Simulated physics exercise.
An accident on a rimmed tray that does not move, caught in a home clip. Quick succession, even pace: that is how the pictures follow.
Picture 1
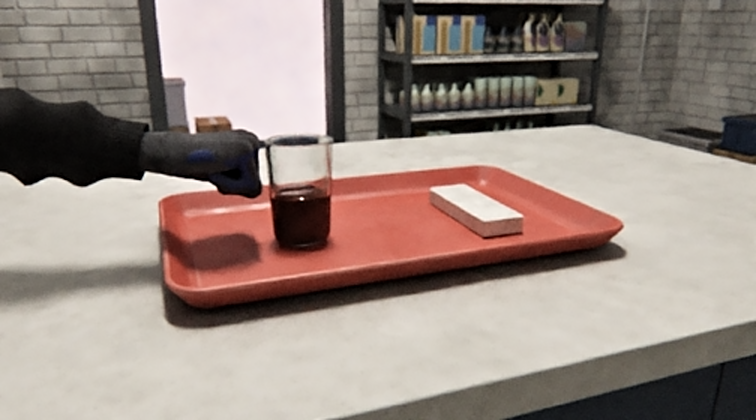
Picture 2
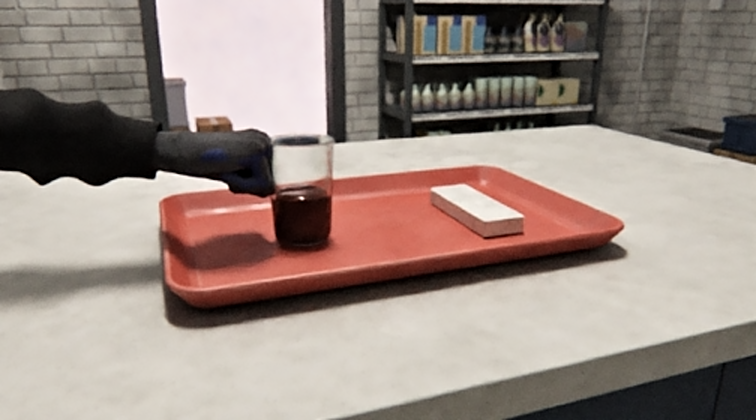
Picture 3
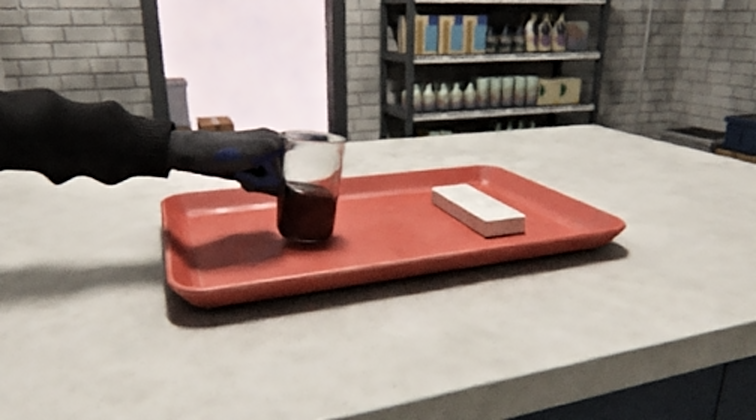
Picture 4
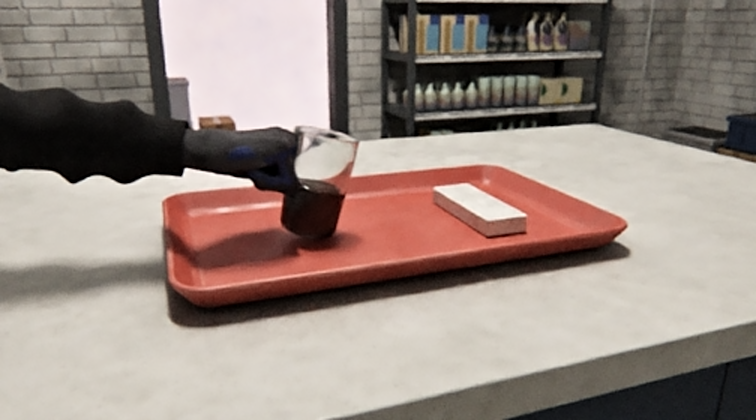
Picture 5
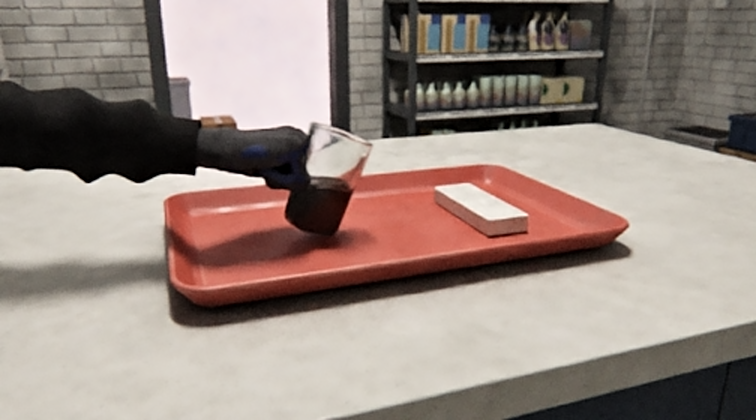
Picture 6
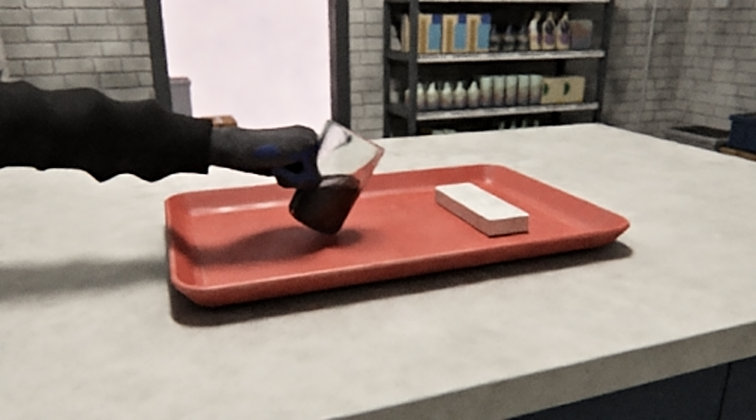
In a storeroom-like space with pale brick walls, a bright doorway and stocked shelves, a still camera looks slightly down across a light grey countertop. A red rimmed tray sits on it, with a white block towards the right and a clear glass of dark liquid left of centre, touched by a black-gloved, dark-sleeved hand. The hand pushes rightward, and the glass, upright at first, leans steadily further right.
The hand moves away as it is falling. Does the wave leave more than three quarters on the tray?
Most likely the overflow past the rim will be at most a quarter.
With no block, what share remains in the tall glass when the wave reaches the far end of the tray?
40 %, roughly.
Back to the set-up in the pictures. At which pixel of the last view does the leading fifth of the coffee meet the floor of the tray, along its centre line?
I'd point to somewhere close to pixel (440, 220).
A moment on, the tall glass is falling and 100 per cent is in the glass, 0 on the tray and 0 above or beyond its rim.
Next, the tall glass lies on its side and 78 per cent is in the glass, 21 on the tray and 0 above or beyond its rim.
Then the tall glass lies on its side and 40 per cent is in the glass, 51 on the tray and 9 above or beyond its rim.
Later the tall glass lies on its side and 21 per cent is in the glass, 78 on the tray and 1 above or beyond its rim.
At rest 99 per cent is held by tray and glass, 1 is off the tray.
